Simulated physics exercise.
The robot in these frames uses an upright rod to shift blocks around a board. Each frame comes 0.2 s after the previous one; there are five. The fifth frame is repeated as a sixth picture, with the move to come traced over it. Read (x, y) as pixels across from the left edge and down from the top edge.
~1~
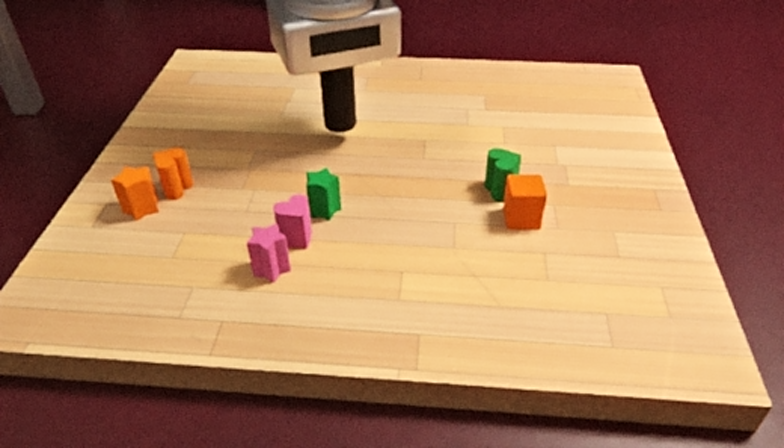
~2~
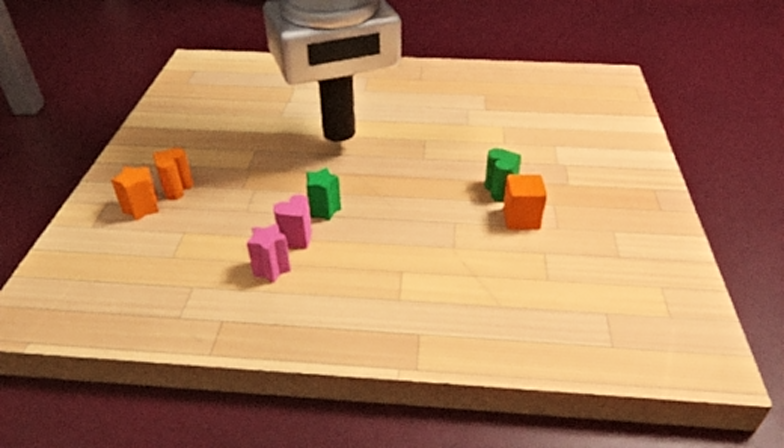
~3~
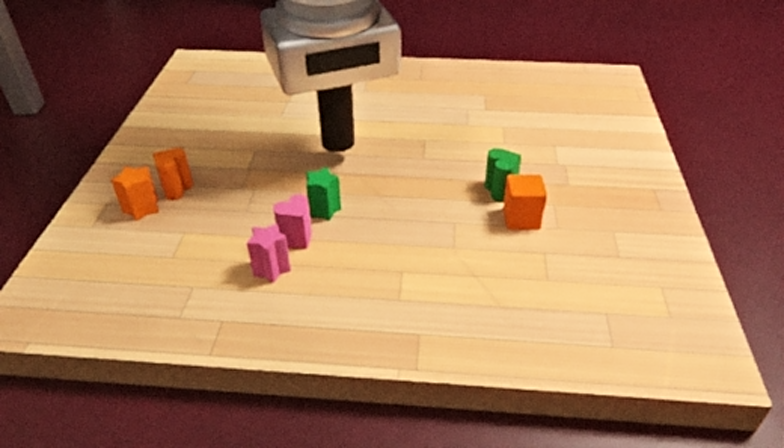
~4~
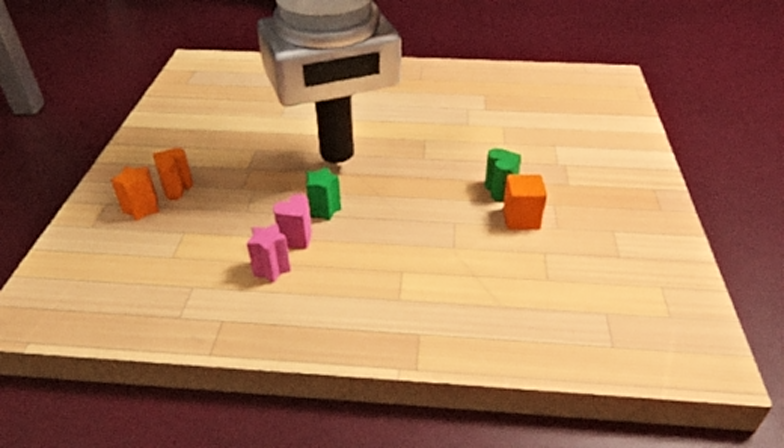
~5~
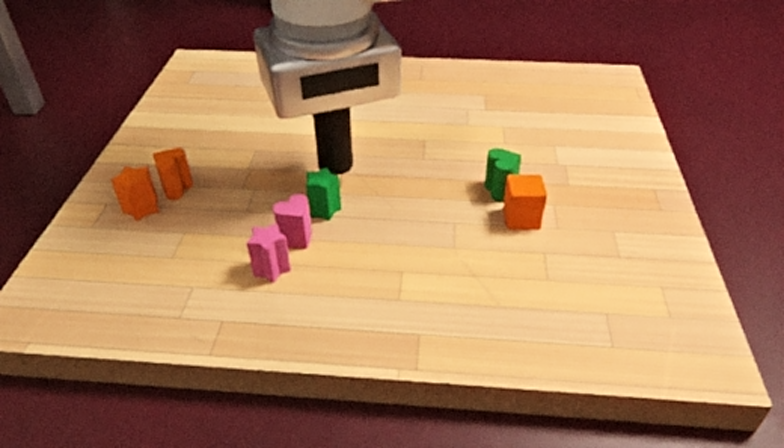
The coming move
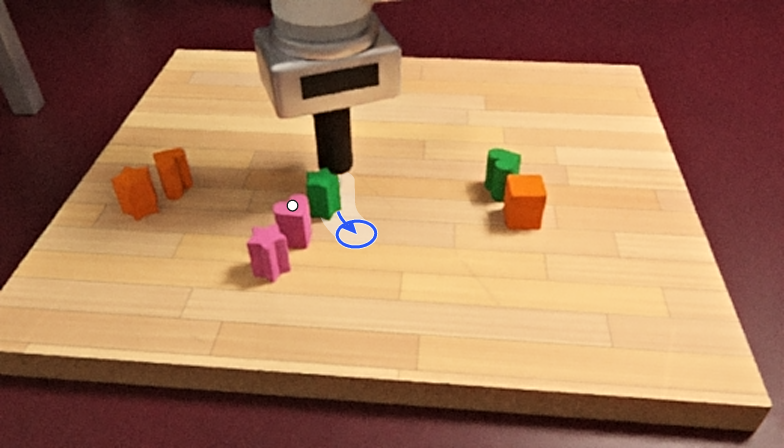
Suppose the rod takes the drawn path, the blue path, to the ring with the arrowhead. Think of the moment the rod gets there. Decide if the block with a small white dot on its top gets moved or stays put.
By the time the path is finished, it has moved at least a centimetre.
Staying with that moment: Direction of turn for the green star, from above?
It swings round clockwise.
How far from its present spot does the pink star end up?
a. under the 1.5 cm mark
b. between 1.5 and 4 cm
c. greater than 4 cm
The one that fits is a, under the 1.5 cm mark.
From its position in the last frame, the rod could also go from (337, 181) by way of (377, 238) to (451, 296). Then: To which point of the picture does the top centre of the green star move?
That would be at about pixel (323, 194).
The drawn path runs from (337, 181) over (337, 199) and (341, 217) to (356, 234); the dot is on the pink heart-shaped block.
On the path given first. Halfway along, rod at (336, 192); pink heart-shaped block at (287, 209); green star at (310, 194), turned 40° clockwise.
At the end, rod at (355, 217); pink star not moved; pink heart-shaped block at (281, 209), turned 25° anticlockwise; green star at (315, 200), turned 100° clockwise.
